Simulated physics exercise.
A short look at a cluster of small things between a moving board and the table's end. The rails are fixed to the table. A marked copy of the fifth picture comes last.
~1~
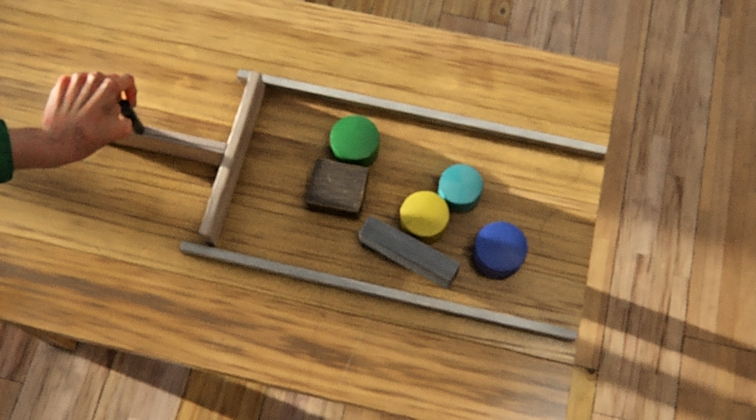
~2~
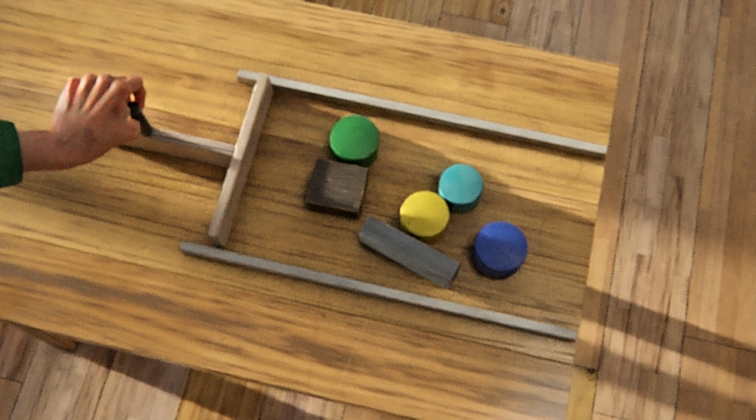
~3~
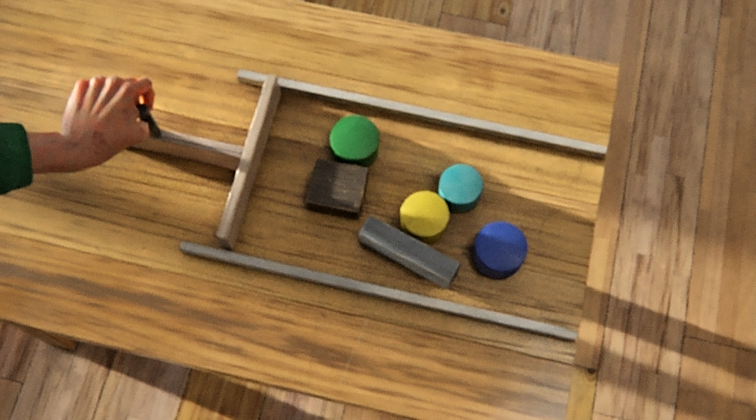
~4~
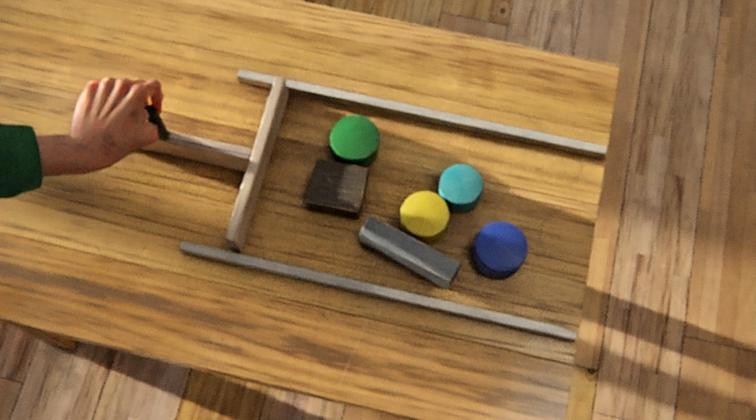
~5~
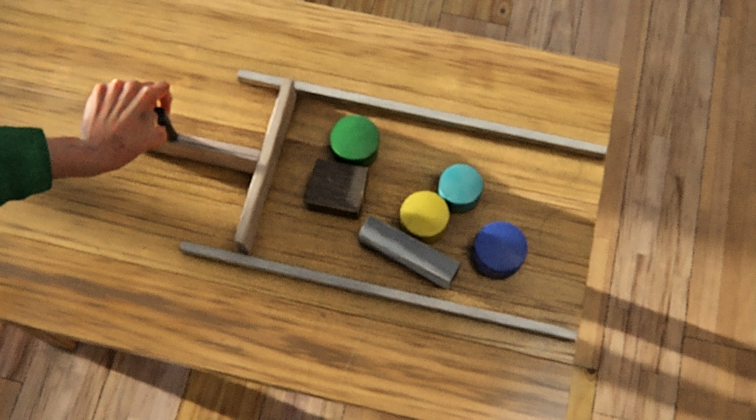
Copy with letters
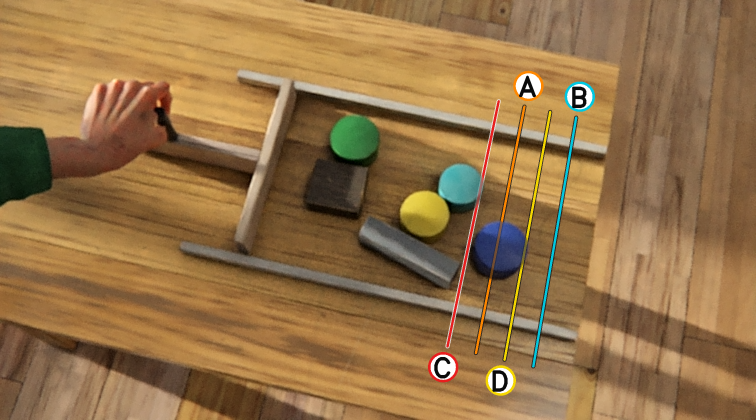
On a wooden tabletop, a hand slowly pushing a board rightward between two rails, toward motionless coloured tins, a dark block and a grey stick.
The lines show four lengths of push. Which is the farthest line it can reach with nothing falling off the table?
As far as mark C.
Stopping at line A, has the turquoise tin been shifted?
Yes.
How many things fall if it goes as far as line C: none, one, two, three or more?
The count is none.
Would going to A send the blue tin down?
By then, yes.
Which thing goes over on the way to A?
The blue tin.
On the copy, A at (501, 223); B at (556, 235); C at (474, 218); D at (529, 229).
On C. First, board (339, 173); green tin (380, 148); black block (370, 197).
Then, board (414, 190); blue tin (531, 264); yellow tin (492, 232).
Finally, board (473, 203); blue tin (574, 282); yellow tin (552, 237); nothing has fallen.
By contrast, A drops the blue tin; B drops the blue tin, yellow tin, turquoise tin and grey stick; D drops the blue tin, yellow tin and turquoise tin.
